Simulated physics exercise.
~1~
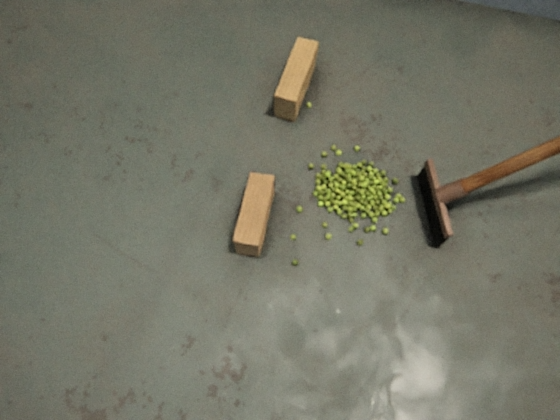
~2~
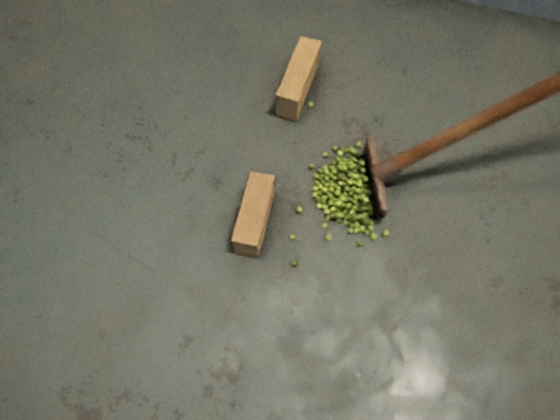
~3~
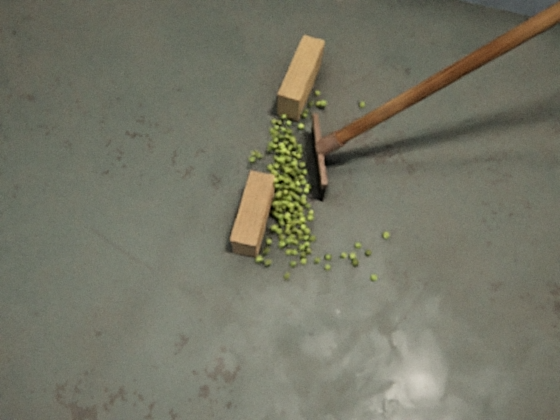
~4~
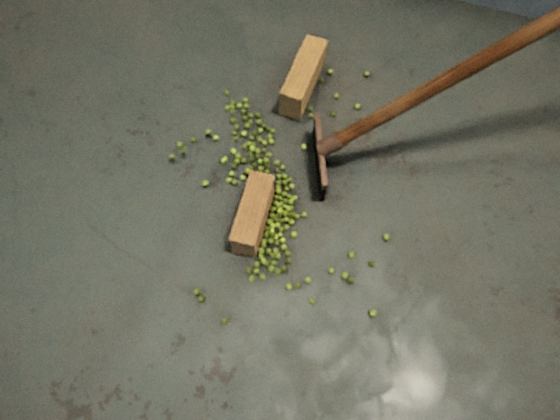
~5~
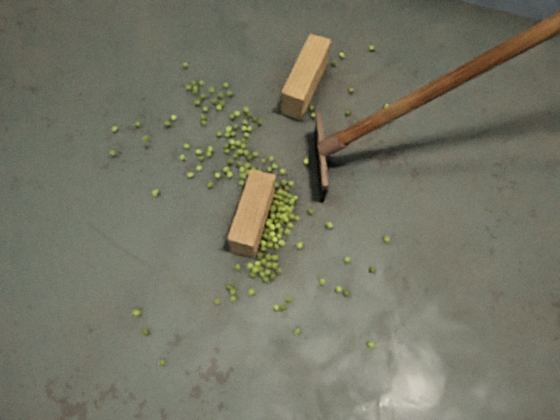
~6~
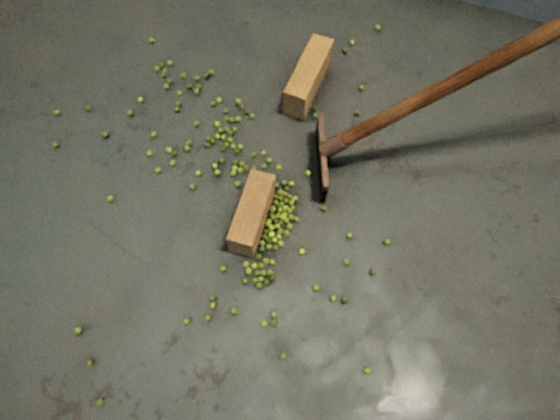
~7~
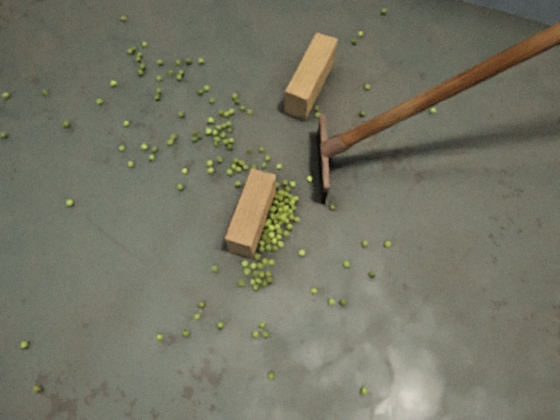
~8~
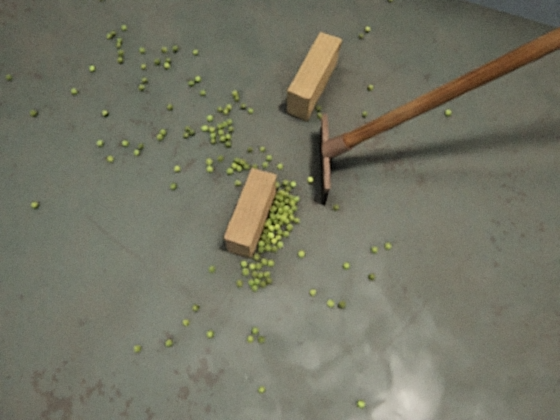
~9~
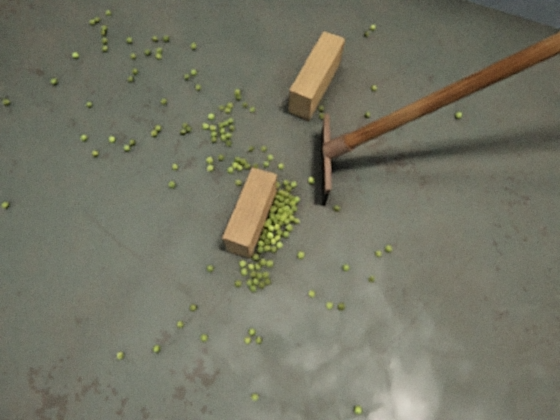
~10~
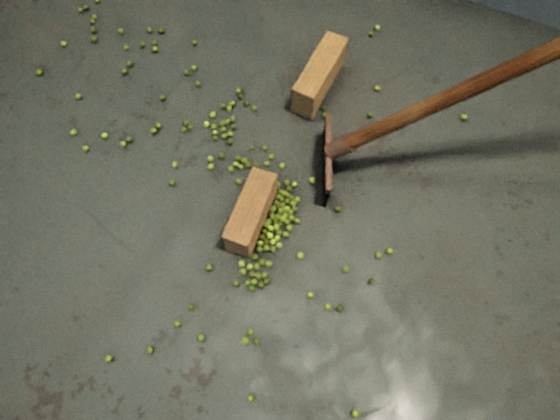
On a grey, stained floor, a wooden-handled squeegee pushes a pile of green peas left towards two wooden blocks and stops near the gap; many peas scatter through and beyond it, some roll round the near block, and a cluster rests against that block's right side.
